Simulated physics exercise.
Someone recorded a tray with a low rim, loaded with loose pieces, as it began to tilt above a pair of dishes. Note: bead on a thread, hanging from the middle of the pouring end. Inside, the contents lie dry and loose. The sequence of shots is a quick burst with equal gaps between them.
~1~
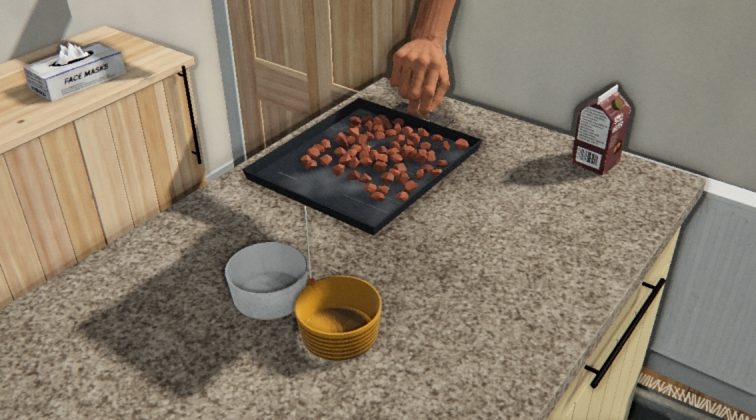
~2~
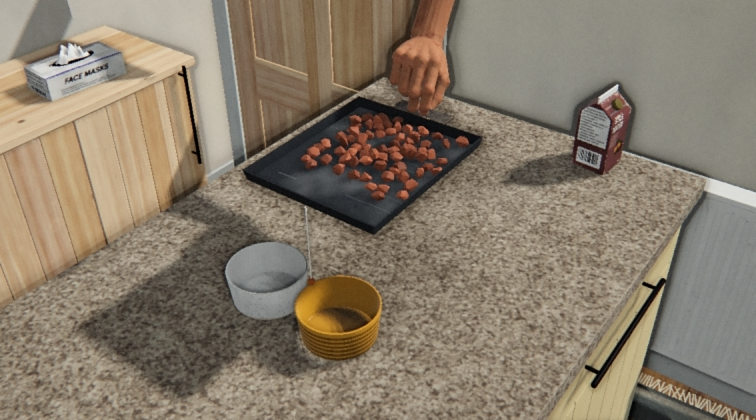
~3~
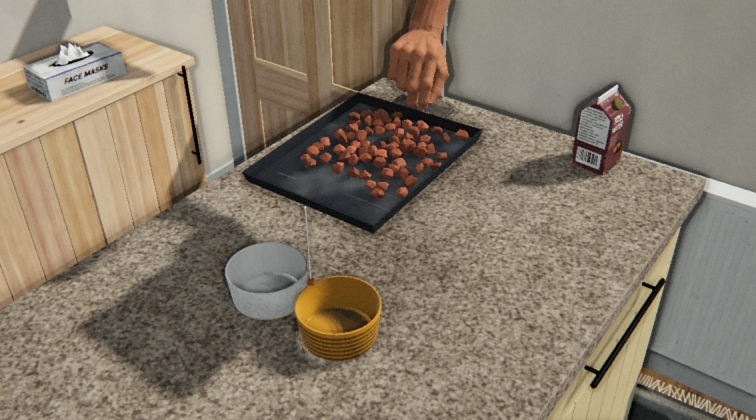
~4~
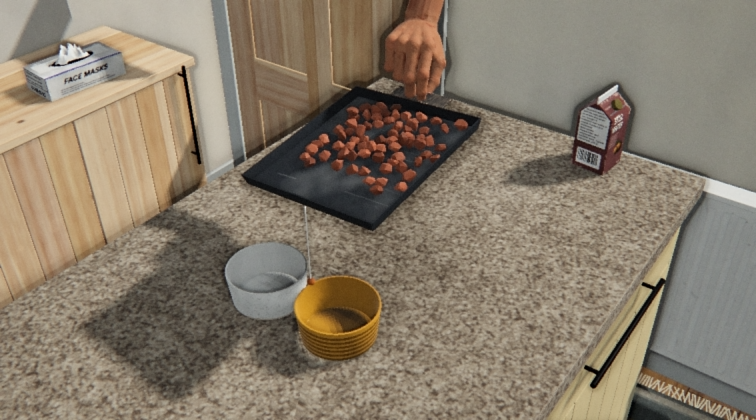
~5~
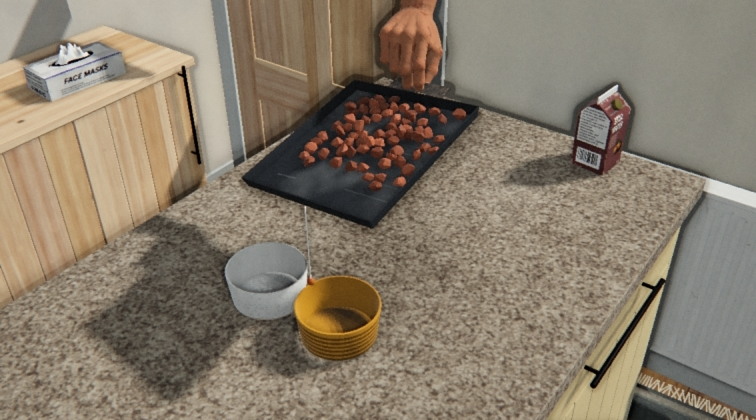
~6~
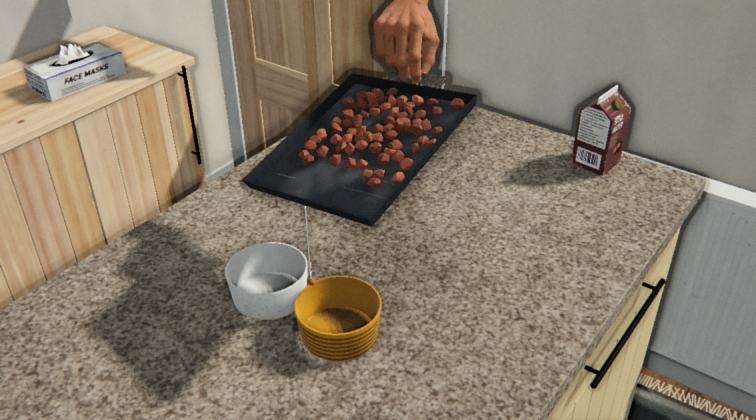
A hand at the far edge of a dark tray of loose reddish chunks slowly rose and shifted slightly left, tilting the tray a little toward its left corner, while the gray and yellow dishes stayed still.
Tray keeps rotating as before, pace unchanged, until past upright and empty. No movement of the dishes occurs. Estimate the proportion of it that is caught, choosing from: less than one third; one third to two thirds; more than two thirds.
Proportion caught: More than two thirds.
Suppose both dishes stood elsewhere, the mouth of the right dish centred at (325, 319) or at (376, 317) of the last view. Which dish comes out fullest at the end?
The first time it's the one placed on the left, and the second time it's the one placed on the left.
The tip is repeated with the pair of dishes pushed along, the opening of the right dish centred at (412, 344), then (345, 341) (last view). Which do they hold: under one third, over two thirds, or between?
To begin with: Under a third; after that: The middle third.
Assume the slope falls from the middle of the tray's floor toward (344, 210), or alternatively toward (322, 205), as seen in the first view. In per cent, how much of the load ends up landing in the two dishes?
For the first aim it is 50 in a hundred, for the second 30 in a hundred.
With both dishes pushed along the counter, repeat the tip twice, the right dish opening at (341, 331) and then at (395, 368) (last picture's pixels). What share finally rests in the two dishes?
60 %, 0 %.
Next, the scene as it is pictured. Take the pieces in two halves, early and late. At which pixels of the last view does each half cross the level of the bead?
First part (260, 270), rest (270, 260).
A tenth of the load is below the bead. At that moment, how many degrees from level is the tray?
The angle is roughly 70° at that point.
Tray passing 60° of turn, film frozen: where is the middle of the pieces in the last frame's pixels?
The load is centred about (278, 175).
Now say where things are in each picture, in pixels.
In the first frame, corners of the pouring end at (246, 169) and (373, 224), level; middle of the load at (382, 151), bits of crushed brick; left dish at (240, 301); right dish at (311, 341); bead on its thread at (311, 281).
In the second frame, corners of the pouring end at (246, 170) and (373, 224), level; middle of the load at (382, 150).
In the third frame, corners of the pouring end at (246, 171) and (373, 223), tipped barely, lowest at the left corner; middle of the load at (382, 146).
In the fourth frame, corners of the pouring end at (246, 174) and (371, 221), tipped a little, lowest at the left corner; middle of the load at (381, 141).
In the fifth frame, corners of the pouring end at (245, 176) and (370, 219), tipped a little, lowest at the left corner; middle of the load at (379, 135).
In the sixth frame, corners of the pouring end at (246, 179) and (368, 217), tipped clearly, lowest at the left corner; middle of the load at (378, 129); left dish at (240, 301); right dish at (311, 341).
Soon, tray tipped steeply; nearly all on the tray; a small part in the air.
A while on, tray tipped right over; about half on the tray; about a third in the left dish; a small part outside both; a small part in the air.
Towards the end, tray tipped past a quarter turn; most in the left dish; a small part outside both.
Finally, tray tipped past a quarter turn; none in the right dish; most in the left dish; a small part outside both.
